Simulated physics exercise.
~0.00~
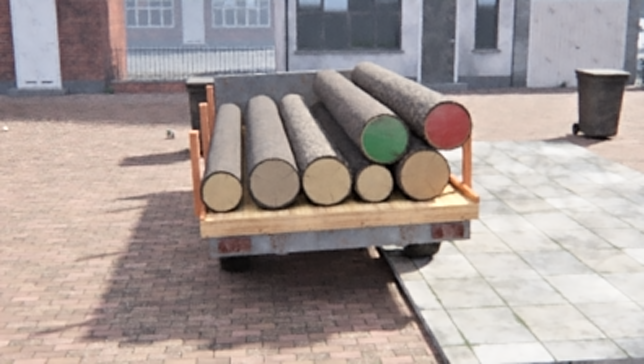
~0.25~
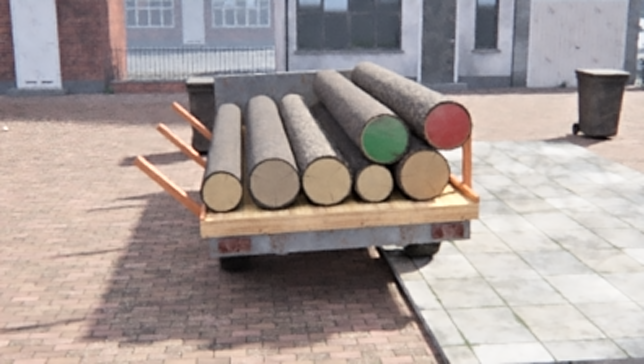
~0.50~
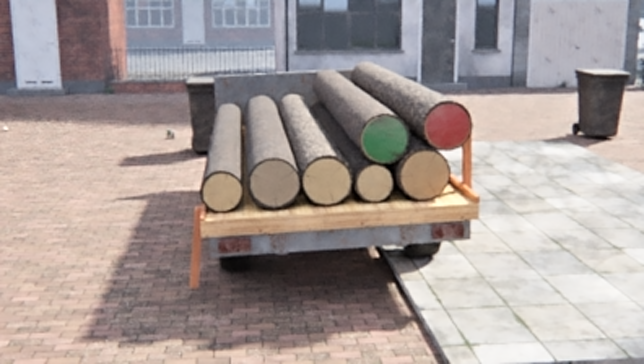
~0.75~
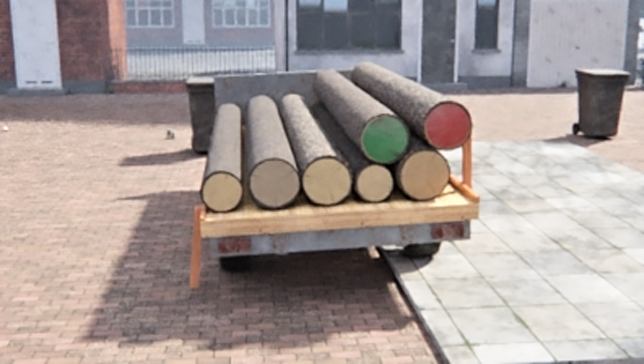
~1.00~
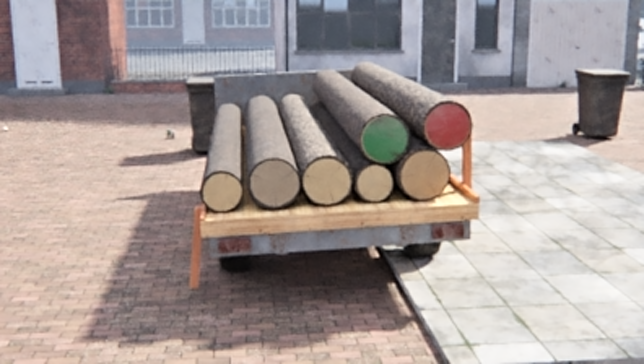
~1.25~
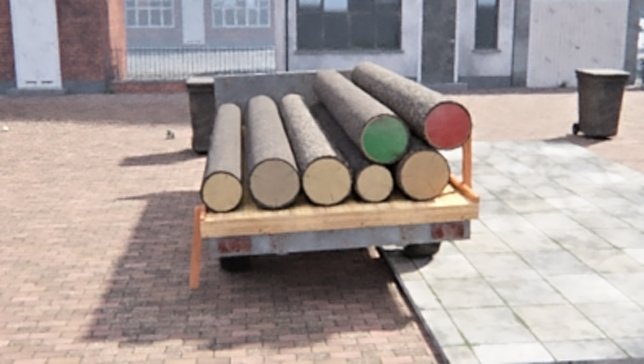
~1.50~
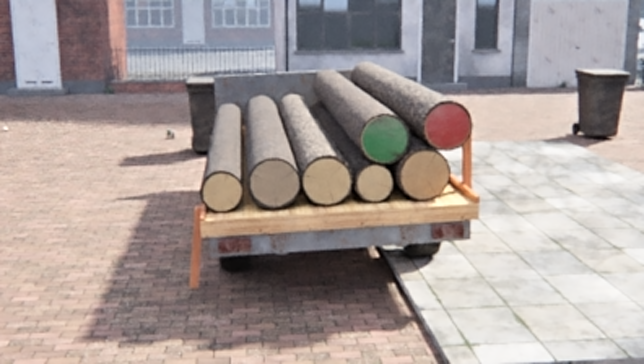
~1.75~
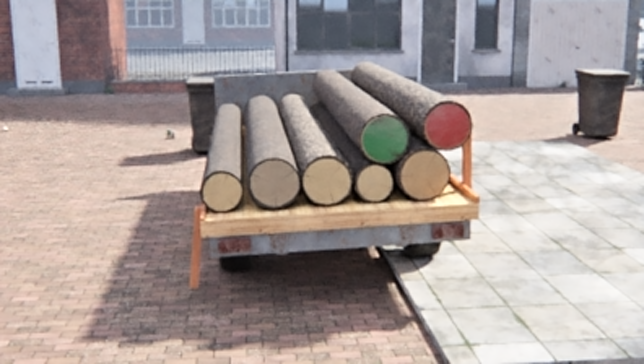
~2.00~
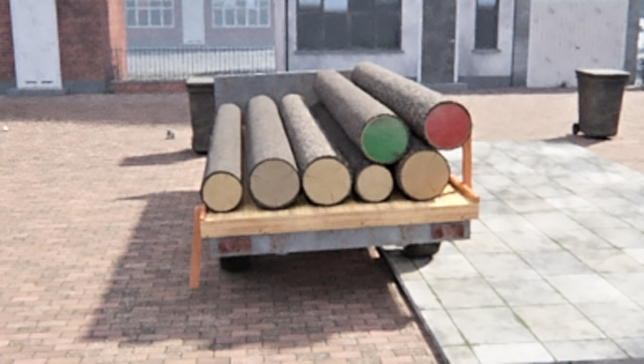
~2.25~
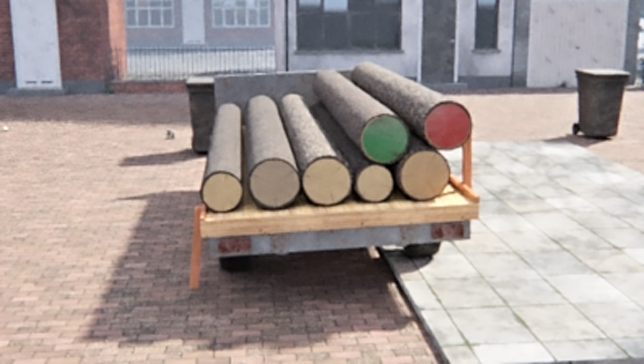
Orange posts on the trailer's left swing out and down, but the stacked logs stay put.
